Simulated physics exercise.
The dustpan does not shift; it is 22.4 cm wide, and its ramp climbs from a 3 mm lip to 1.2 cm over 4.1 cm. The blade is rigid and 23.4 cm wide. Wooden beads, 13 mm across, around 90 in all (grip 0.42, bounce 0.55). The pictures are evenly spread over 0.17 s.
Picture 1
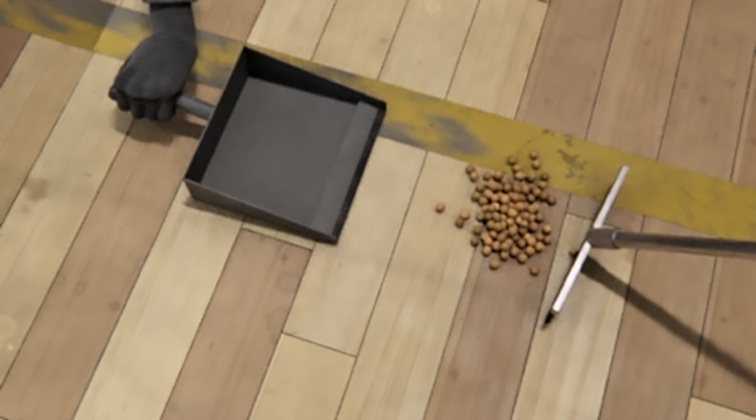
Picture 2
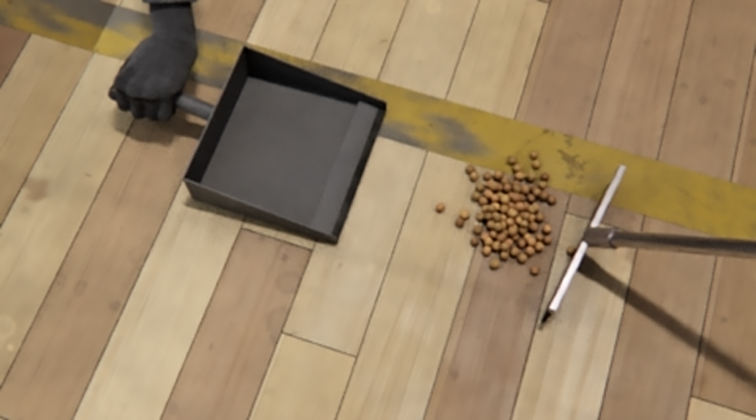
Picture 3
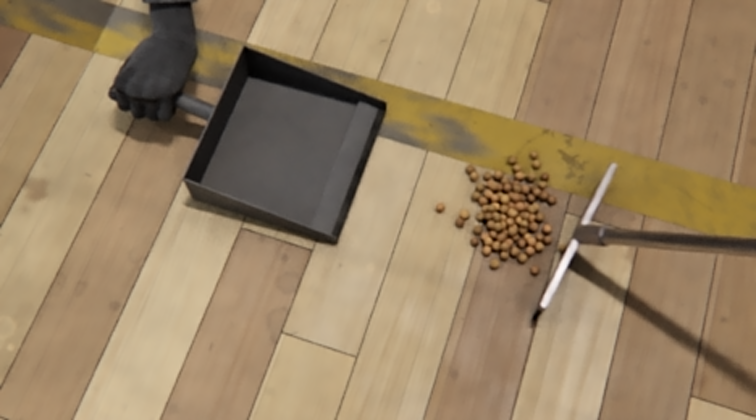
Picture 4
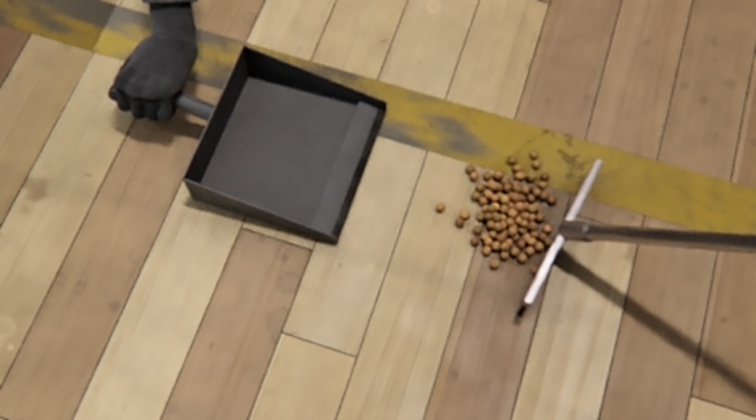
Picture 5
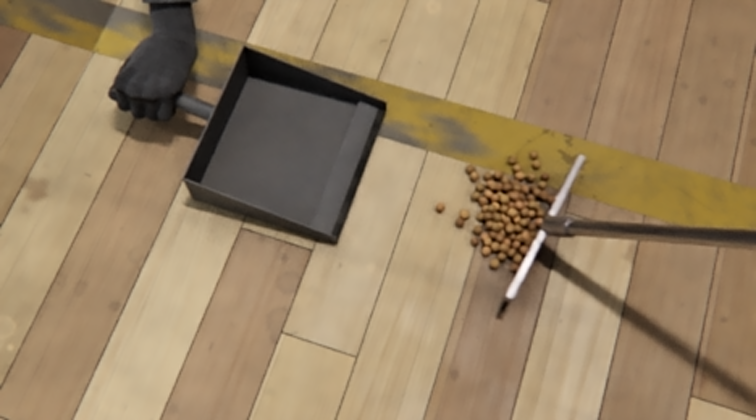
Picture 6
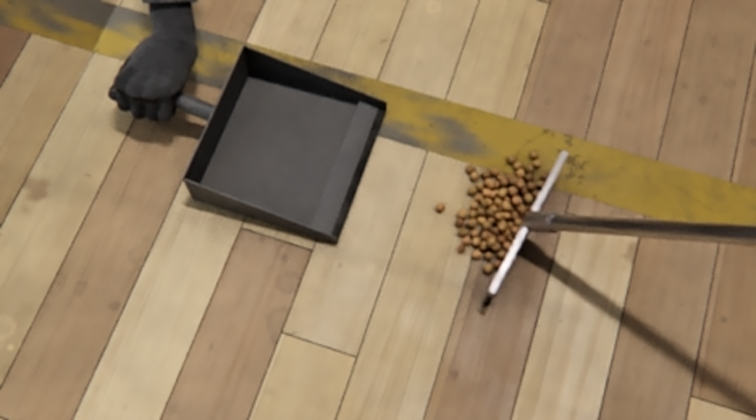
On a wooden floor, a white-edged blade sliding left into a pile of brown beads, a gloved hand holding a black dustpan still.
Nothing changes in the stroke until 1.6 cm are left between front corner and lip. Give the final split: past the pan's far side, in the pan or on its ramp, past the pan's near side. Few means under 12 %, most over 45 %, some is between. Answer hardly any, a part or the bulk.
Far side a part, pan a part, near side hardly any.
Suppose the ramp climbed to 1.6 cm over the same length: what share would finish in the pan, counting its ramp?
It would be near 25 per cent.
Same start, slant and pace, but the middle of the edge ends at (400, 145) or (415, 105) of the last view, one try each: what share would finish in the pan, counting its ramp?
About 25 and 20 per cent.
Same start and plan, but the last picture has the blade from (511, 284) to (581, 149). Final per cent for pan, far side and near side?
Pan 25, far 30, near 0.
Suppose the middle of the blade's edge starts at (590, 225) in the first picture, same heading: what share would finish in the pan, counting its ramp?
About 25 per cent.
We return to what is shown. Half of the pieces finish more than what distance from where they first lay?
Roughly 22 cm.
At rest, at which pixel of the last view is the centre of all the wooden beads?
Around (369, 164).
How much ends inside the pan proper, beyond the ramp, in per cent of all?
Roughly 5 per cent.
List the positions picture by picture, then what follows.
The first picture shows blade from (555, 310) to (623, 172), moved 0.0 cm, 0 of the pieces shifted so far; middle of the pieces at (512, 215); pan at (279, 150).
The second picture shows blade from (552, 309) to (620, 171), moved 0.4 cm, 0 of the pieces shifted so far; middle of the pieces at (512, 215).
The third picture shows blade from (542, 307) to (611, 169), moved 1.7 cm, 1 of the pieces shifted so far; middle of the pieces at (512, 215).
The fourth picture shows blade from (527, 303) to (597, 165), moved 3.7 cm, 3 of the pieces shifted so far; middle of the pieces at (512, 215).
The fifth picture shows blade from (509, 298) to (579, 161), moved 6.1 cm, 25 of the pieces shifted so far; middle of the pieces at (511, 214).
The sixth picture shows blade from (491, 293) to (563, 157), moved 8.5 cm, 81 of the pieces shifted so far; middle of the pieces at (502, 210); pan at (279, 150).
Then, 0.16 s after the last picture, middle of the blade 13 cm from the lip; 0 % over the lip, far side 5 %, near side 0 %.
Then, 0.26 s after the last picture, middle of the blade 6 cm from the lip; 0 % over the lip, far side 15 %, near side 5 %.
Then, 0.50 s after the last picture, middle of the blade 4 cm from the lip; 30 % over the lip, far side 15 %, near side 5 %.
In the end, far side 15 %, pan 25 %, near side 5 %, in front of the lip or behind the blade 50 %.
